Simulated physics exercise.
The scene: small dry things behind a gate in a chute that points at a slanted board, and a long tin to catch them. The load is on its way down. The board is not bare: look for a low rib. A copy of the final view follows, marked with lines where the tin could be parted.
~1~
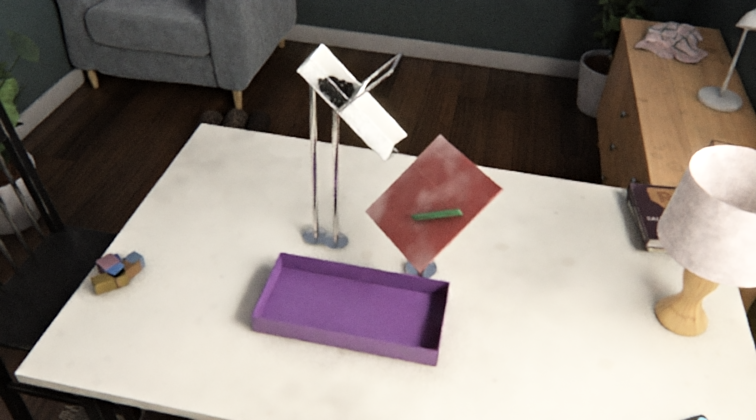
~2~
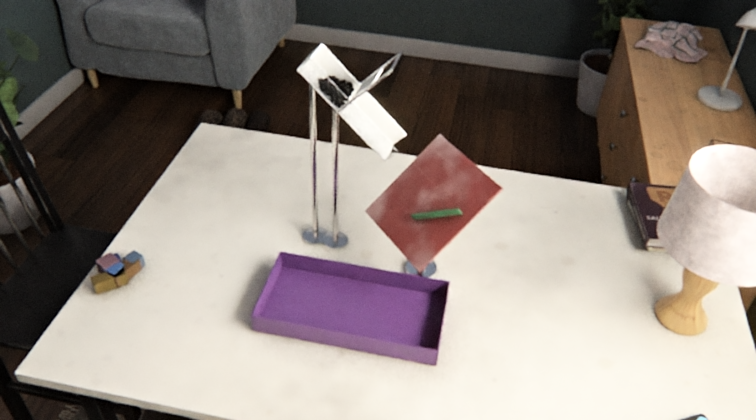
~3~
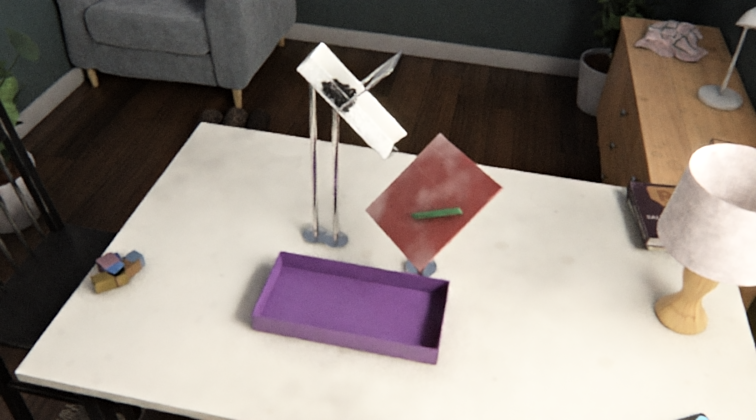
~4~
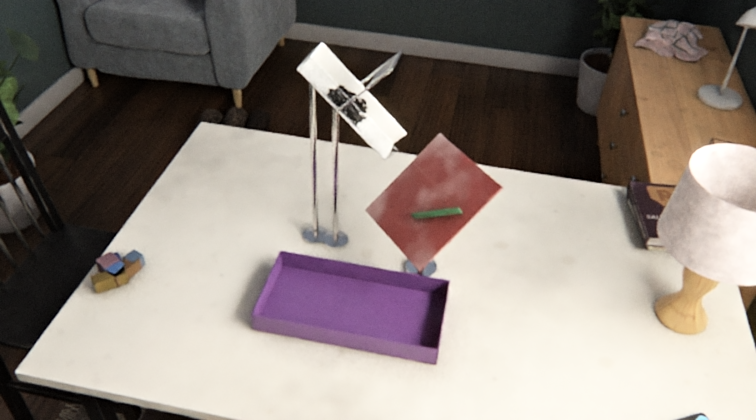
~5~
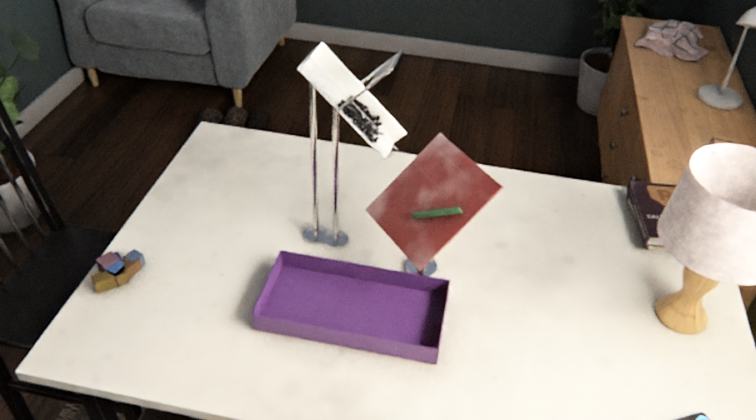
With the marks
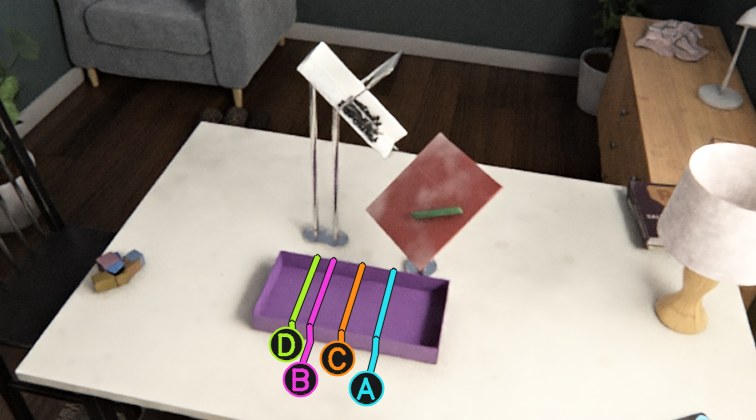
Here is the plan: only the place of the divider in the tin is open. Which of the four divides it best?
C works best here.
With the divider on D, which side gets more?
Right.
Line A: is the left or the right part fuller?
More lands on the left.
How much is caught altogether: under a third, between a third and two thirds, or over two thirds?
It is over two thirds.
On the marked copy, line A crosses the front rim at (376, 337); line B crosses the front rim at (310, 325); line C crosses the front rim at (341, 331); line D crosses the front rim at (292, 321).
With A, of what is caught, almost all on the left of the divider, just a few on the right.
With B, of what is caught, just a few on the left of the divider, almost all on the right.
With C, of what is caught, roughly half on the left of the divider, roughly half on the right.
With D, of what is caught, not one piece on the left of the divider, every piece on the right.
